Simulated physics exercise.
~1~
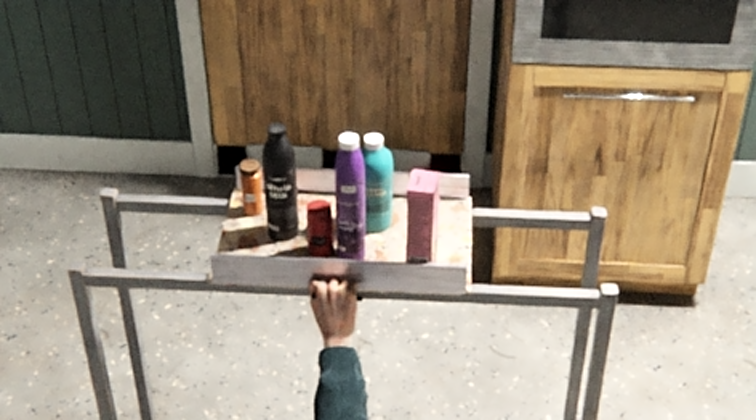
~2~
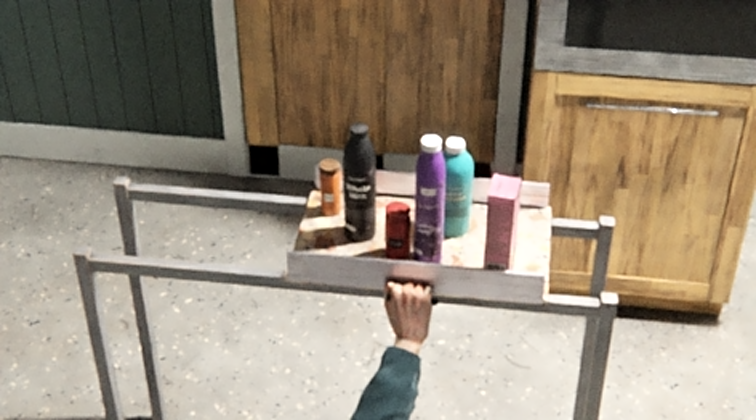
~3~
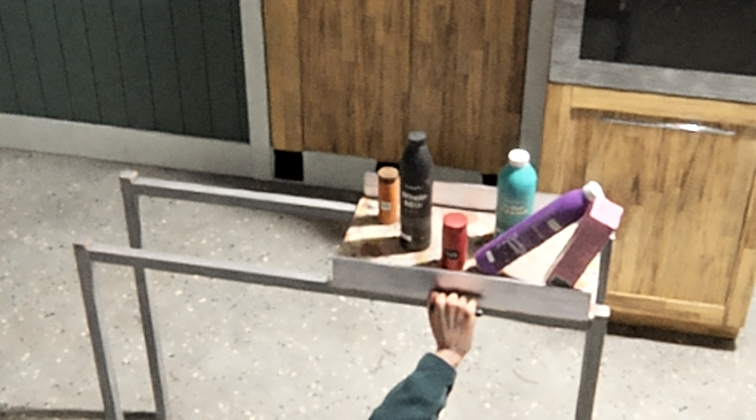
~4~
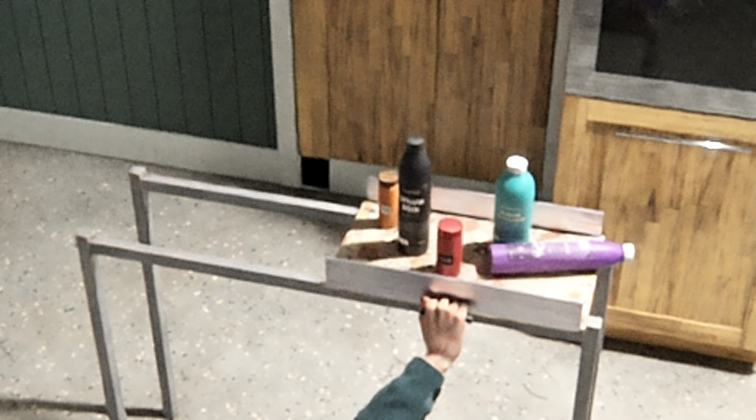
A wooden tray carrying bottles, a red shaker, an orange shaker and a pink carton slides right along metal rails, guided by a hand; the purple bottle and carton tip rightward, and the purple bottle ends on its side, the carton gone from the tray, the others upright.
